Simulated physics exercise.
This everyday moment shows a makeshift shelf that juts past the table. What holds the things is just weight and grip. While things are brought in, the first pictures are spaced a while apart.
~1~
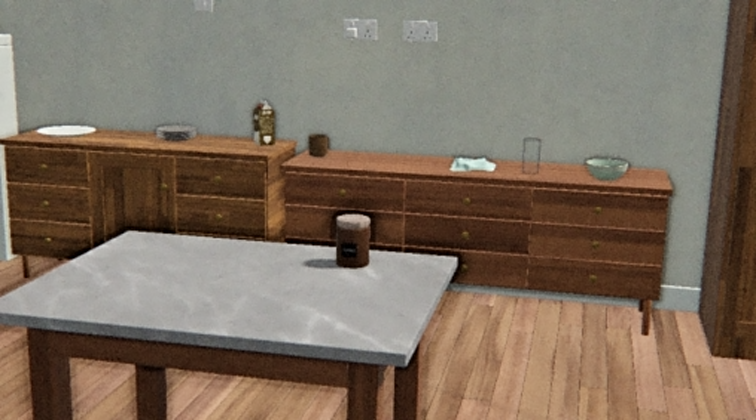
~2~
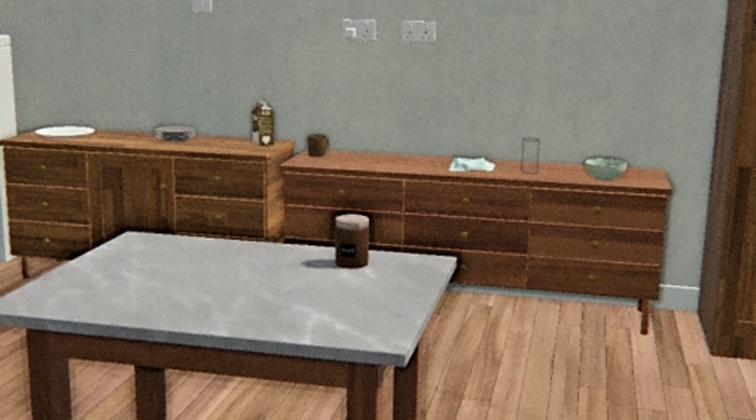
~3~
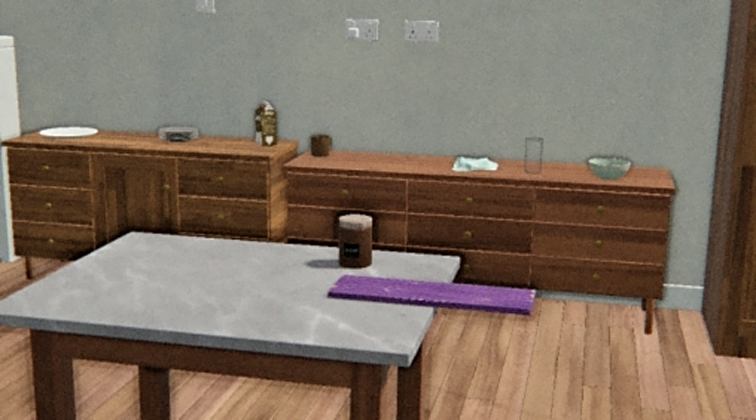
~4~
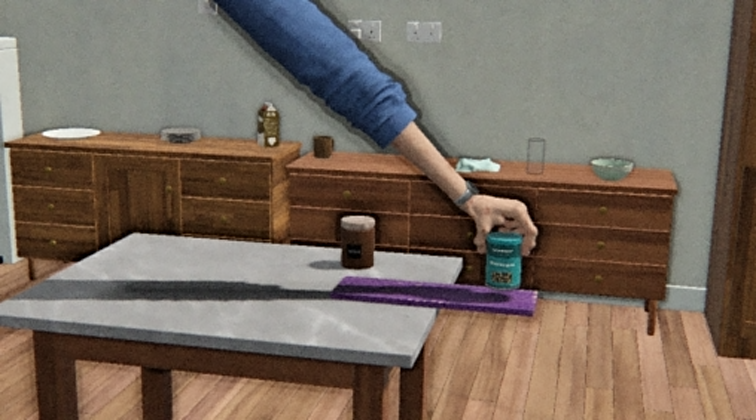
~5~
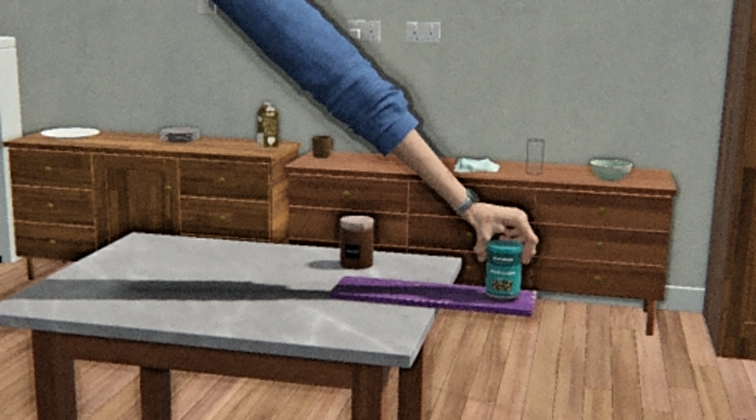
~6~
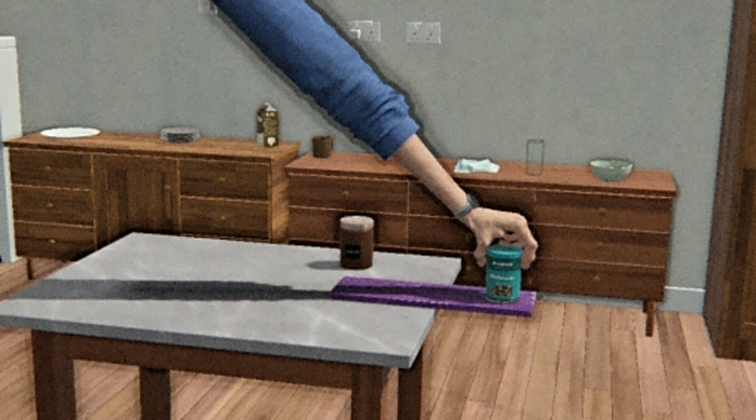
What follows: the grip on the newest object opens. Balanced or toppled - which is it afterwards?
In the end, something drops.
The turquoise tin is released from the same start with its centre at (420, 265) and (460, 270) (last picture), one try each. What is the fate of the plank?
On the first try it remains balanced, and on the second it falls.
Then, 0.40 s past the last view, purple plank and turquoise tin now down on the floor or falling.
Then, 0.60 s past the last view, things are still on the move.
Then, 0.80 s past the last view, as before.
Finally, down on the floor or falling, purple plank and turquoise tin; brown jar still in place. The plank goes over.
